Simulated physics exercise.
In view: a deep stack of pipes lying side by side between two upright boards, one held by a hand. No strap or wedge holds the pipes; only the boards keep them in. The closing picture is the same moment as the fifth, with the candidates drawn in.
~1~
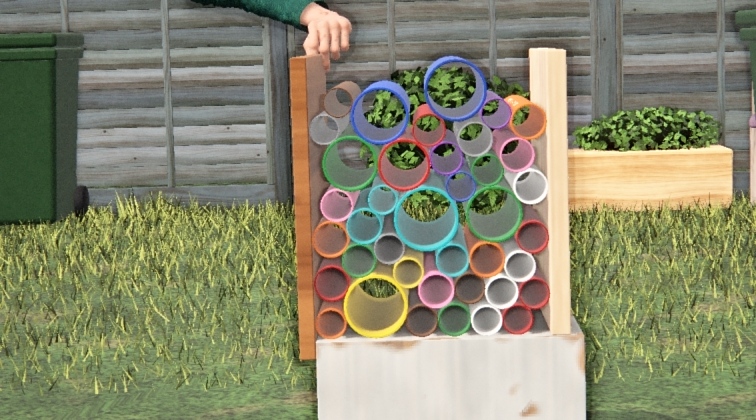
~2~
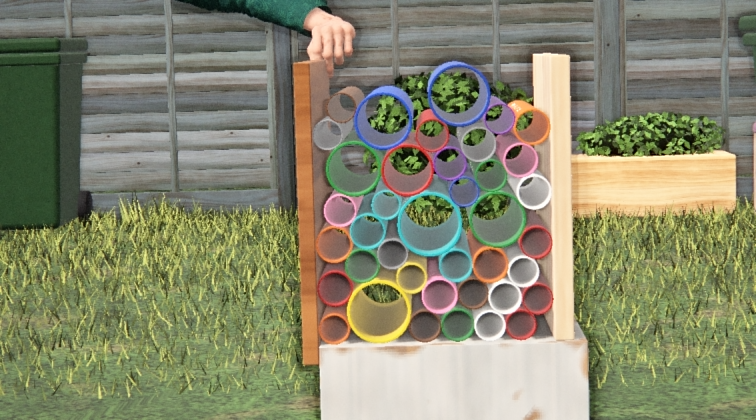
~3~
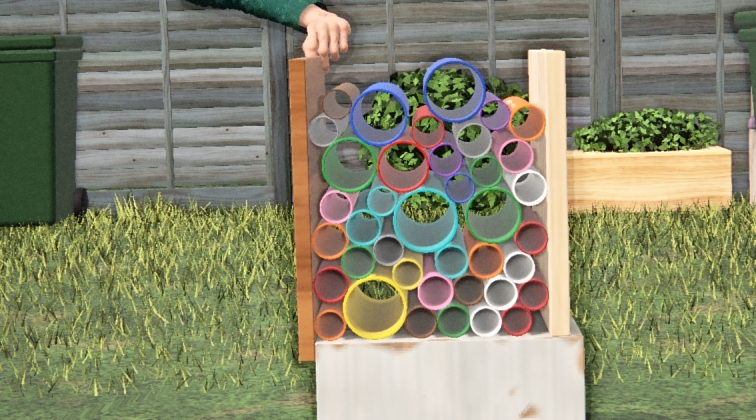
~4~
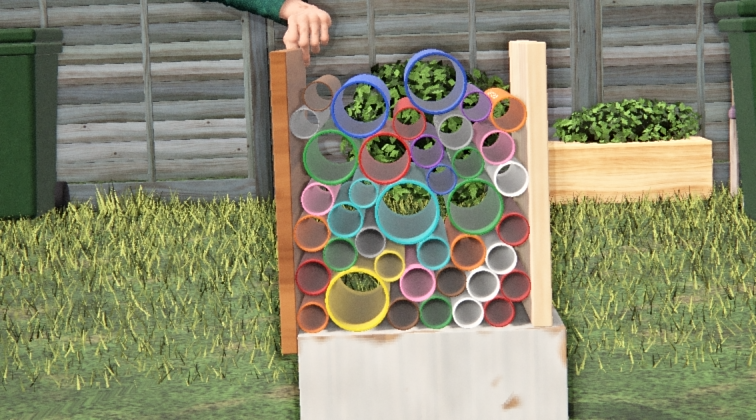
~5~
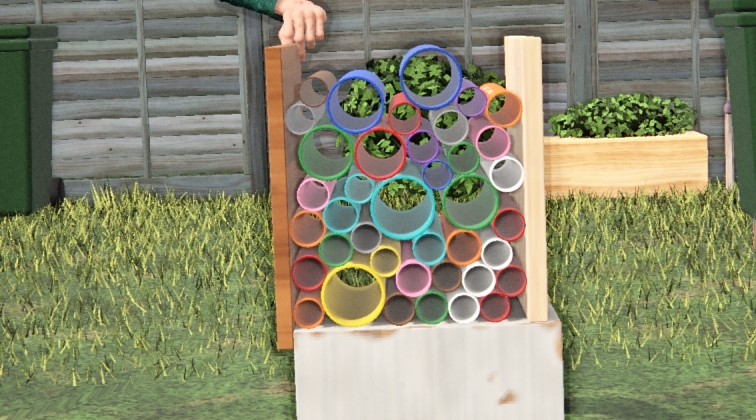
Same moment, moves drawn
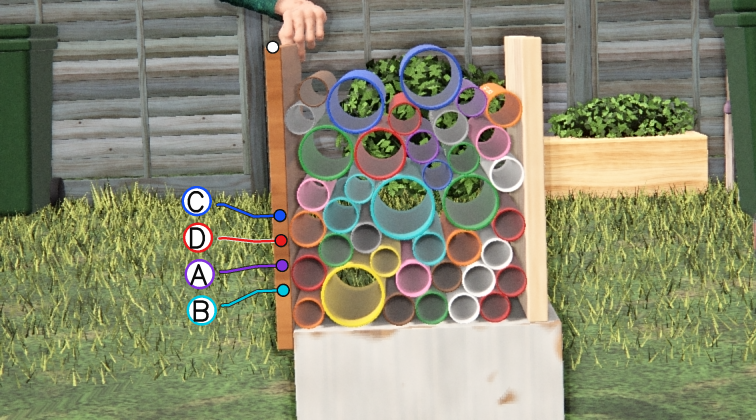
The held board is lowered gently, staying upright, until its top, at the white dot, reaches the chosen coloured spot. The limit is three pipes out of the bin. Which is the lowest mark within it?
The last mark within the limit is C.
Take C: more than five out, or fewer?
At C, fewer than five.
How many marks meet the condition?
One of them.
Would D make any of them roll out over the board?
Yes.
On the marked copy, A at (282, 266); B at (283, 290); C at (280, 216); D at (281, 240); the white dot at (273, 47).
Following C. Soon after the start, top of the board (284, 119).
Later, top of the board (288, 200).
In the end, top of the board (288, 215), three out over the board.
As for the rest, A more than three out over the board; B more than three out over the board; D more than three out over the board.
